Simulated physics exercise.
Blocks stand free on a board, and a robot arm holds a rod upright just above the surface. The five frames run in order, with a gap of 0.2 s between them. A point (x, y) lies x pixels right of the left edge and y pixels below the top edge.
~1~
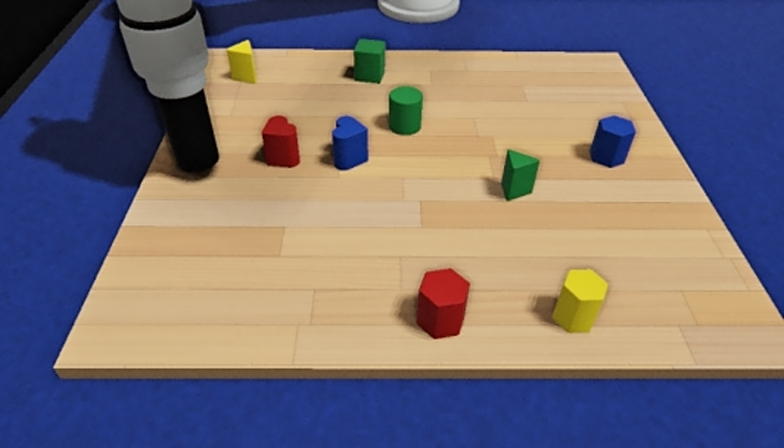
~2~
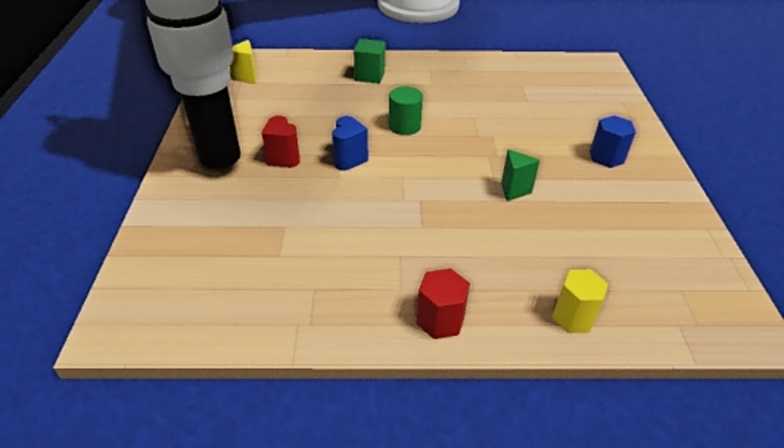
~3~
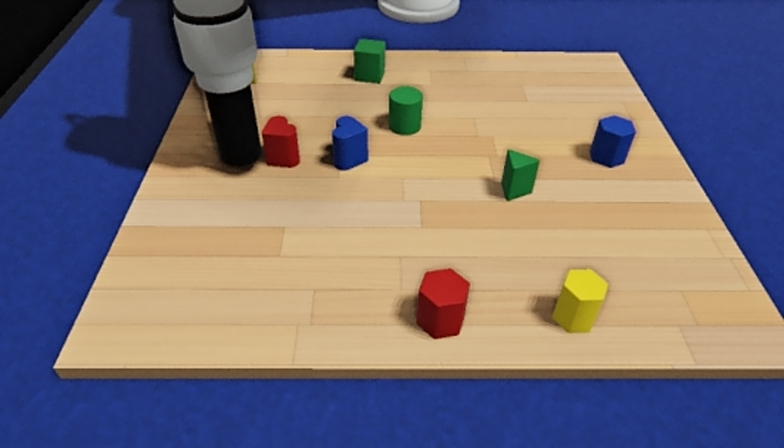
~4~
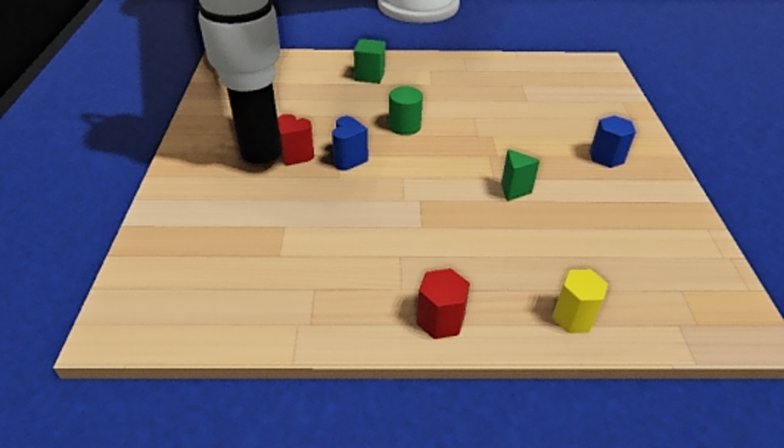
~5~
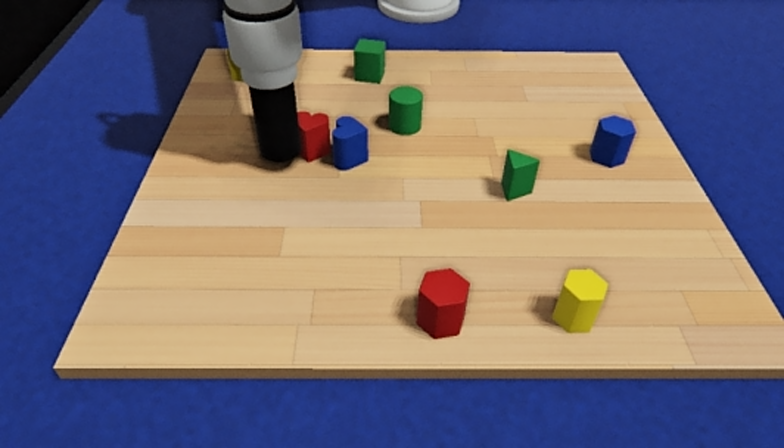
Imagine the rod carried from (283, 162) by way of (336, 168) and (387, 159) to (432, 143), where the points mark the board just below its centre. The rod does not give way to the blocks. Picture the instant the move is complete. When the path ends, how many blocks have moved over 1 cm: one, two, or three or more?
The number is three or more.
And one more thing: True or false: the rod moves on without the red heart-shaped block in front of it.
This is true.
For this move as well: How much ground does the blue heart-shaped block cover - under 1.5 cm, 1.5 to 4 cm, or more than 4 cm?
Band: Over 4 cm.
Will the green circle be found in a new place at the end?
That would be a yes.
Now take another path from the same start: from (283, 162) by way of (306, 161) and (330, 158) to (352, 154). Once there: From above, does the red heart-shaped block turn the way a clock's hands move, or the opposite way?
It goes anticlockwise.
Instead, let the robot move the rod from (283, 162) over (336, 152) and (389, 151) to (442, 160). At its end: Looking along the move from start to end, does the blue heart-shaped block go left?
That would be a no.
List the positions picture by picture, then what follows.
The first picture shows lower end of the rod (198, 160), tops of blocks, red heart-shaped block (279, 126), blue heart-shaped block (348, 126), green circle (406, 94).
The second picture shows rod (220, 157), blocks as before.
The third picture shows rod (241, 154), blocks as before.
The fourth picture shows rod (261, 152), red heart-shaped block (292, 123).
The fifth picture shows rod (281, 150), red heart-shaped block (310, 119), blue heart-shaped block (348, 126), green circle (406, 94).
The first path, step by step. One third of the way, rod (337, 156); red heart-shaped block (332, 115), turned 50° anticlockwise; blue heart-shaped block (368, 123), turned 20° anticlockwise.
Two thirds of the way, rod (388, 147); red heart-shaped block (332, 115), turned 55° anticlockwise; blue heart-shaped block (403, 110), turned 70° anticlockwise; green circle (409, 92).
At the end, rod (433, 132); red heart-shaped block (332, 115), turned 55° anticlockwise; blue heart-shaped block (443, 94), turned 85° anticlockwise; green circle (418, 83).
